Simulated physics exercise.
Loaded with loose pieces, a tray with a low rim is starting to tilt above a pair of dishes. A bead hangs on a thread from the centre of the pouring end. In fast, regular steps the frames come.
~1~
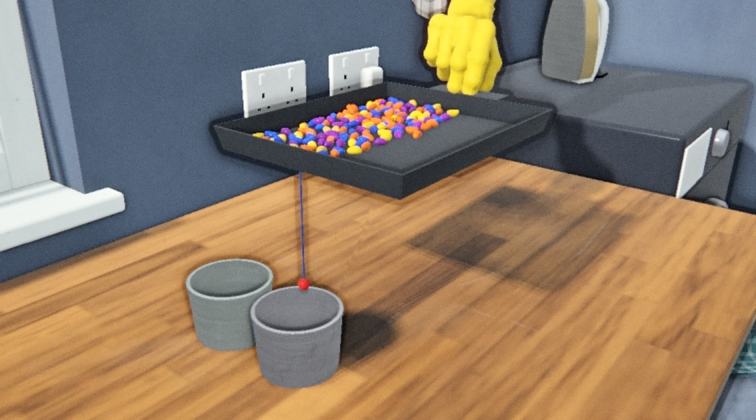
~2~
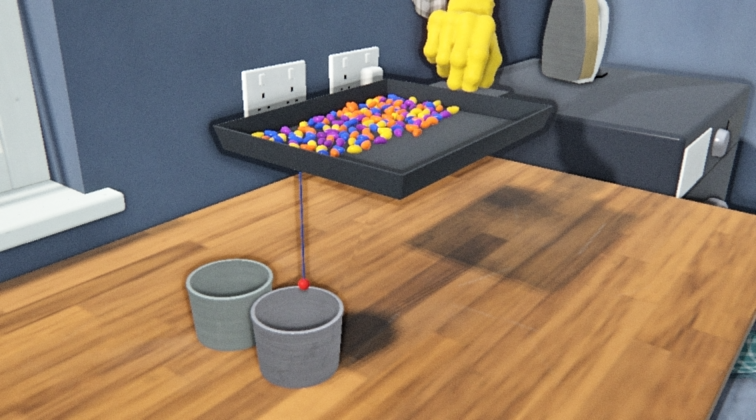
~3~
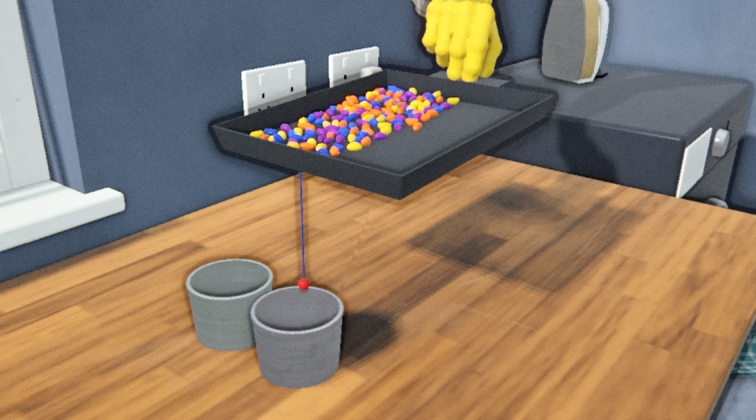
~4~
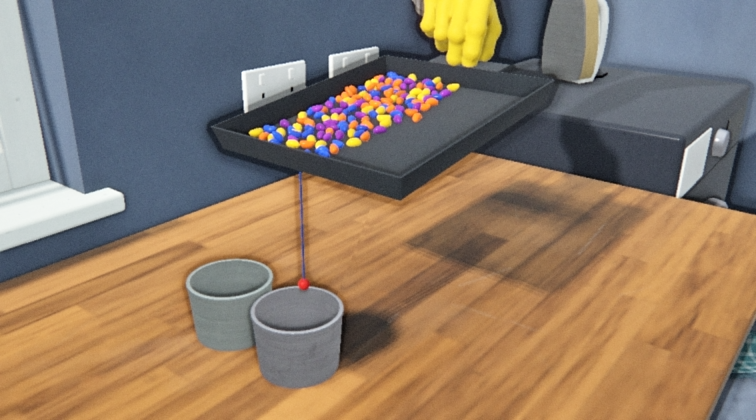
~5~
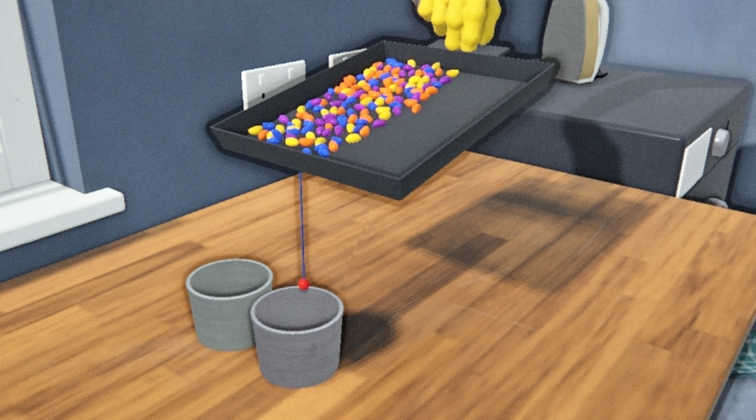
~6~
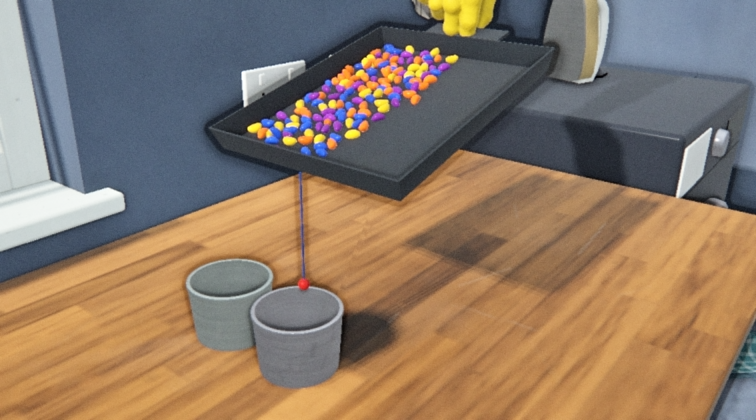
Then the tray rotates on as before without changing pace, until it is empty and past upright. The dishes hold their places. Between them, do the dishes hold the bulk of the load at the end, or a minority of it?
They hold a minority.
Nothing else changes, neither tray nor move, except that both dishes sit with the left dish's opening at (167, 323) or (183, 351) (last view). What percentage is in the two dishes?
Around 20 and around 0 per cent, in that order.
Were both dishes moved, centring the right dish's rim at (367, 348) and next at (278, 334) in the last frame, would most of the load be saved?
The first try: Under half. The second: Above a half.
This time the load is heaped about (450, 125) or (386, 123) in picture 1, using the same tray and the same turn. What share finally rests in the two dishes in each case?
It would be about 10 per cent for the first and about 10 per cent for the second.
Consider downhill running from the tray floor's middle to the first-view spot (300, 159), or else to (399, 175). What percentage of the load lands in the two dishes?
About 70 and 0 percent.
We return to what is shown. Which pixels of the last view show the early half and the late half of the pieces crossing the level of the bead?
Earlier portion about (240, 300); later portion about (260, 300).
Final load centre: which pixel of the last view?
Around (237, 400).
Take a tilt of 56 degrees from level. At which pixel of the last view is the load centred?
Look around (286, 125) in the last picture.
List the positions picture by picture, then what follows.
The first frame shows corners of the pouring end near (222, 125) and (401, 171), level; middle of the load near (367, 123), jelly beans; left dish near (200, 316); right dish near (267, 351); bead on its thread near (304, 284).
The second frame shows corners of the pouring end near (222, 125) and (401, 172), level; middle of the load near (367, 121).
The third frame shows corners of the pouring end near (221, 125) and (400, 172), tipped barely, level across its low end; middle of the load near (367, 115).
The fourth frame shows corners of the pouring end near (220, 126) and (399, 173), tipped a little, level across its low end; middle of the load near (366, 107).
The fifth frame shows corners of the pouring end near (219, 126) and (398, 175), tipped a little, level across its low end; middle of the load near (365, 98).
The sixth frame shows corners of the pouring end near (218, 126) and (397, 176), tipped clearly, level across its low end; middle of the load near (363, 89); left dish near (200, 316); right dish near (267, 351).
Shortly afterwards, tray tipped steeply; the whole lot on the tray.
Next, tray tipped right over; the bulk on the tray; only a few in the right dish; only a few in the left dish; a little outside both; a little in the air.
Some moments later, tray tipped past a quarter turn; a little in the right dish; only a few in the left dish; the bulk outside both.
In the end, tray tipped past a quarter turn; a little in the right dish; only a few in the left dish; the bulk outside both.
